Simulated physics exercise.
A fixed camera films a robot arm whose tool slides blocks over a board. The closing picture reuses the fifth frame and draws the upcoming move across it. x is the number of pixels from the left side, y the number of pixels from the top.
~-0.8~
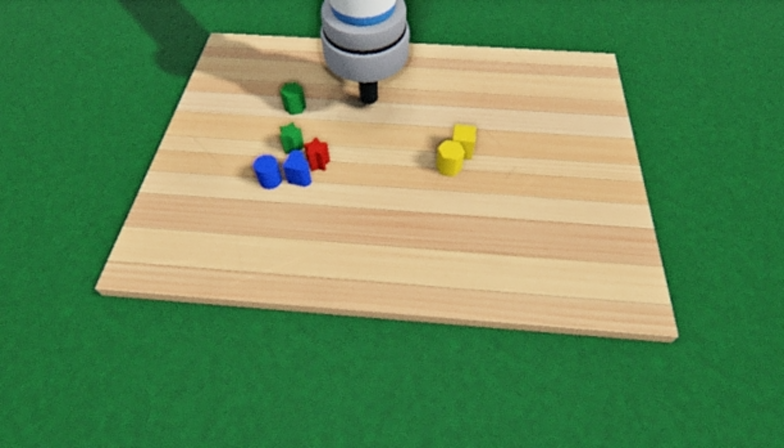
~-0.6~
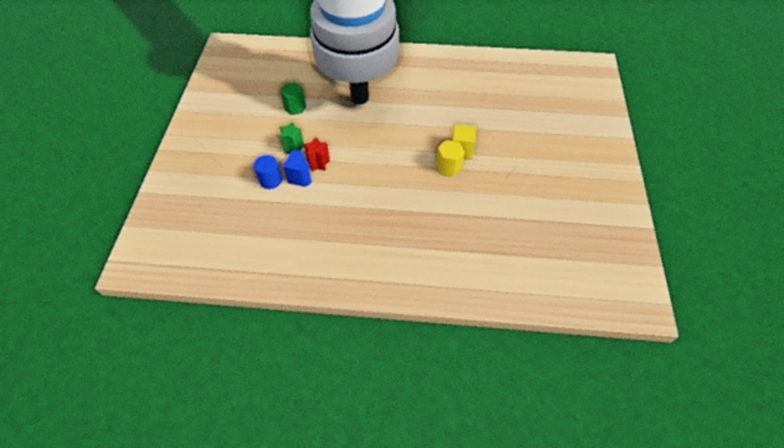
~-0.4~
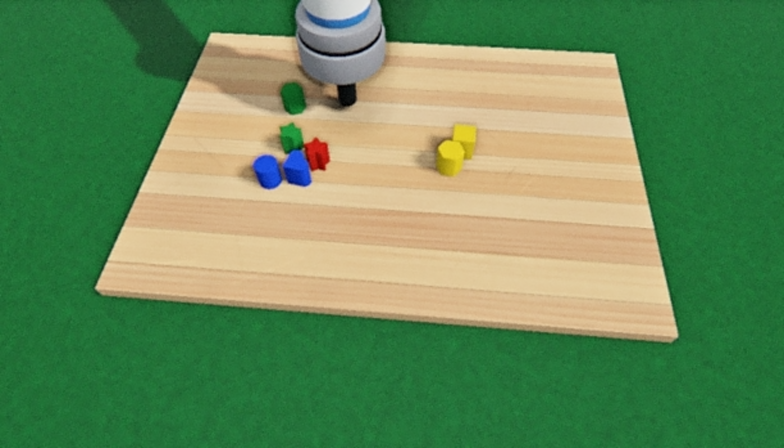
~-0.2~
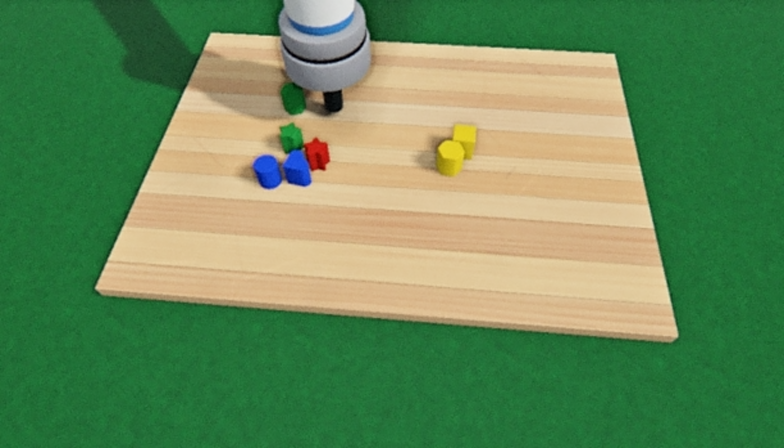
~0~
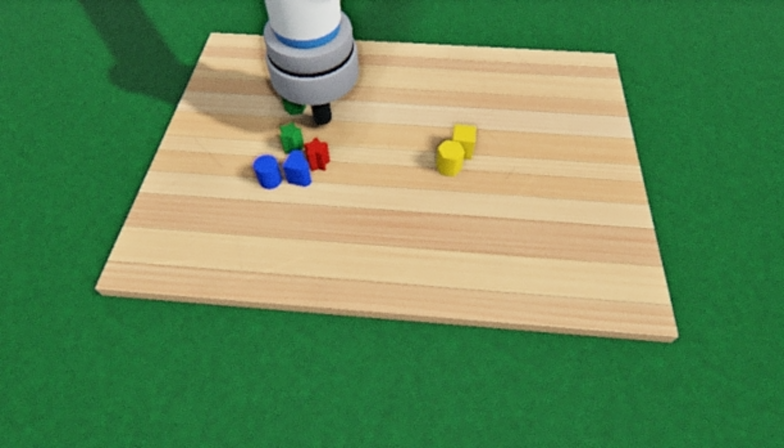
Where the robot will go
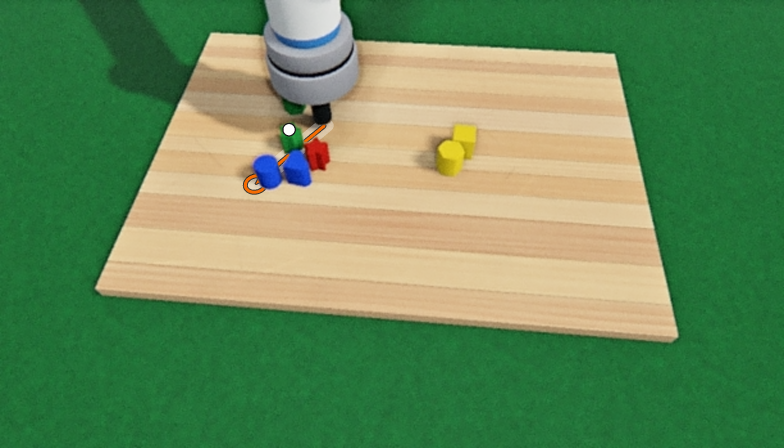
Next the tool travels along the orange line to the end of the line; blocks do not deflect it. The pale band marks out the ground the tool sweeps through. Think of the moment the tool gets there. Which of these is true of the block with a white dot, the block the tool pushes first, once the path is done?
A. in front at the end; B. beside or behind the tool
I choose B.
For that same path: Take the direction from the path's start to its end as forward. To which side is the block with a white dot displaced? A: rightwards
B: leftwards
A - rightwards.
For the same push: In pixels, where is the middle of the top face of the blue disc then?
For the centre of its top, I'd go with (251, 184).
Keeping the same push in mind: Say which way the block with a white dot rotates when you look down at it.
Top view: Clockwise.
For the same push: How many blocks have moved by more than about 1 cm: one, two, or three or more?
Moved: Exactly two.
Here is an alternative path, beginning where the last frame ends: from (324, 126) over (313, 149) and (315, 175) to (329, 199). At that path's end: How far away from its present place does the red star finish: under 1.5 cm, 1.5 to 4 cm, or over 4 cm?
The shift is above 4 cm.
The line goes from (324, 126) to (256, 184); the dot is on the green star.
On the path given first. One third of the way, tool (301, 137); green star (282, 134).
Two thirds of the way, tool (277, 157); blue disc (262, 166); green star (254, 150), turned 25° clockwise.
At the end, tool (253, 178); blue disc (251, 184); green star (235, 157), turned 80° clockwise; blue heart block unmoved.
